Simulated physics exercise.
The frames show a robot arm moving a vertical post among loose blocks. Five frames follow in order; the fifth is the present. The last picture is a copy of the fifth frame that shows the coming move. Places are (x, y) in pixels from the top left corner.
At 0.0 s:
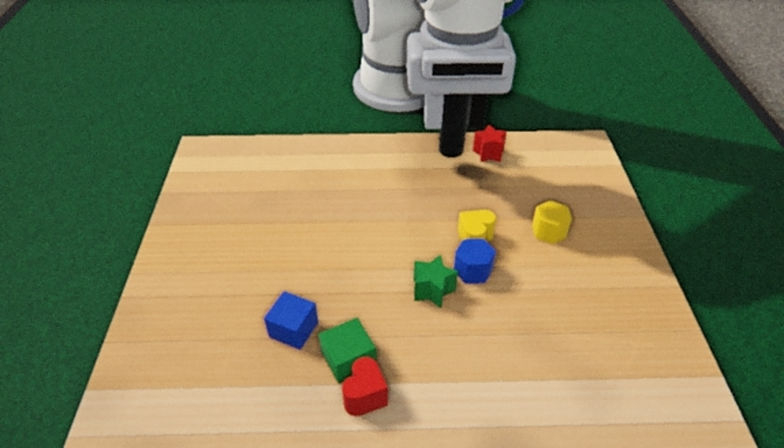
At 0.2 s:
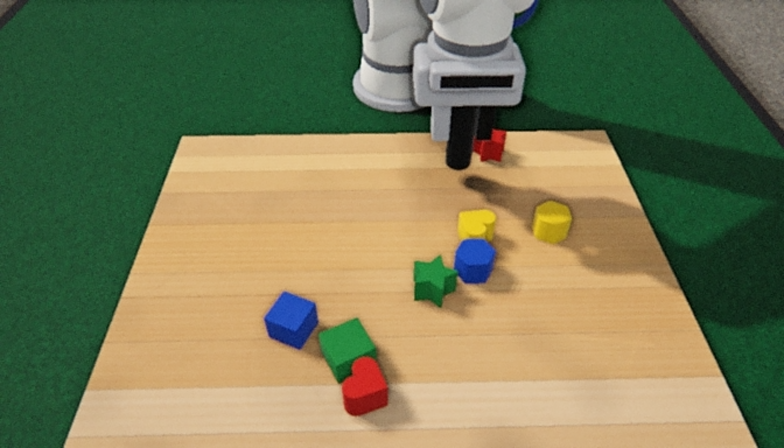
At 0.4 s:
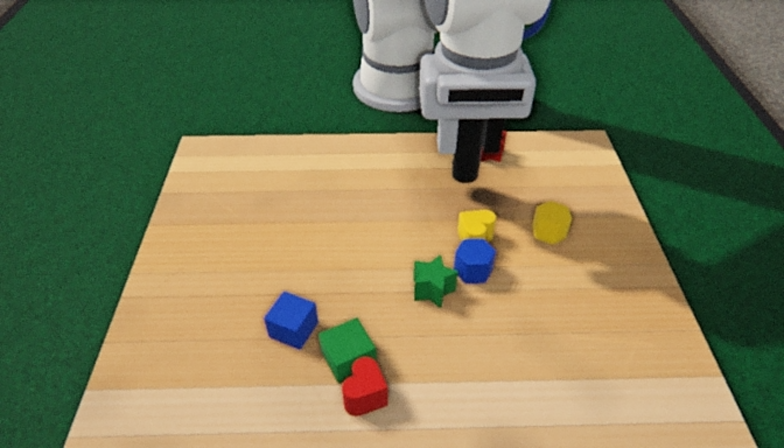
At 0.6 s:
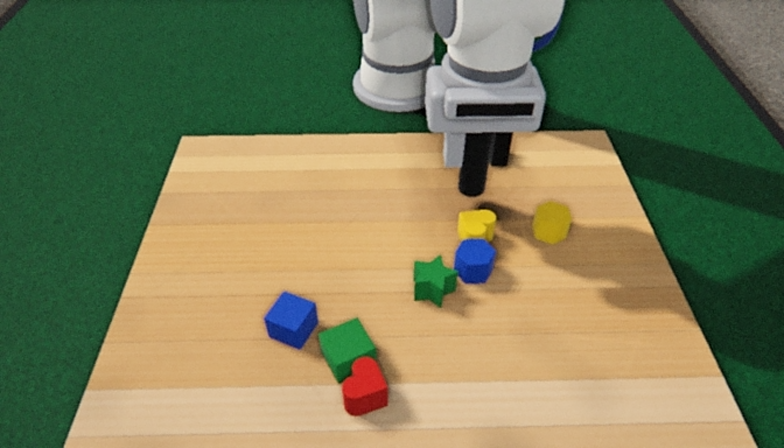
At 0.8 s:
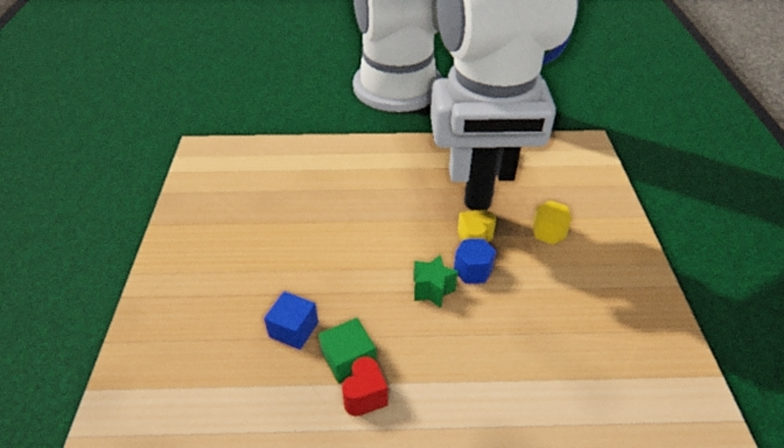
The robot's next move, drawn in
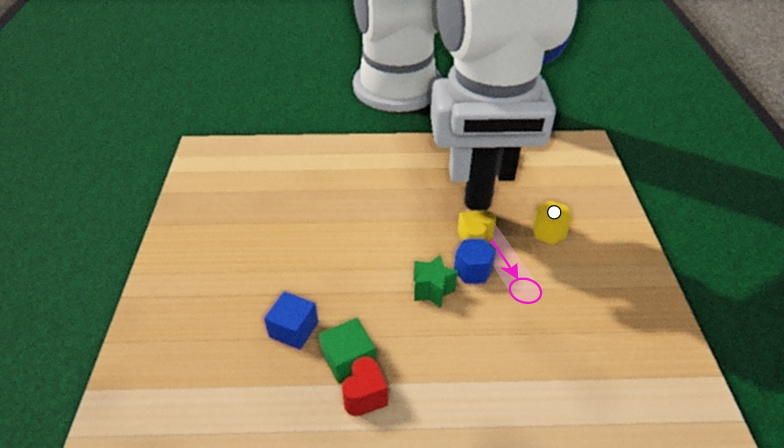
We see a robot arm lower its black vertical post a short way down and slightly right across a wooden board, passing in front of a red block and nearing a yellow heart, while the scattered coloured blocks stay still.
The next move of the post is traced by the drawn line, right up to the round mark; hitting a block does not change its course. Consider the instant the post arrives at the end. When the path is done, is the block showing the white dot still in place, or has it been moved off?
The block showing the white dot will stay where it stands.
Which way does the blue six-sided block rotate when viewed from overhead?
The blue six-sided block rotates counterclockwise.
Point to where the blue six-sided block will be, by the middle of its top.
Around (468, 264).
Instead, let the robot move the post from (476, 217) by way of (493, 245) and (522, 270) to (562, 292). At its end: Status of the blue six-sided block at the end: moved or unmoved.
By the time the path is finished, it has moved at least a centimetre.
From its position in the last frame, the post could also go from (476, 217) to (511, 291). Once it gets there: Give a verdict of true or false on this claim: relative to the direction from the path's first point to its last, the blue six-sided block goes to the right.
The statement is true.
The line goes from (476, 217) to (525, 291); the dot is on the yellow six-sided block.
What follows on the original path. One third of the way, post at (494, 227); blue six-sided block at (470, 263), turned 25° anticlockwise; yellow heart at (478, 238), turned 60° clockwise.
Two thirds of the way, post at (511, 251); blue six-sided block at (468, 264), turned 35° anticlockwise; yellow heart at (476, 241), turned 75° clockwise.
At the end, post at (529, 277); blue six-sided block at (468, 264), turned 35° anticlockwise; yellow heart at (476, 241), turned 75° clockwise; yellow six-sided block unmoved.
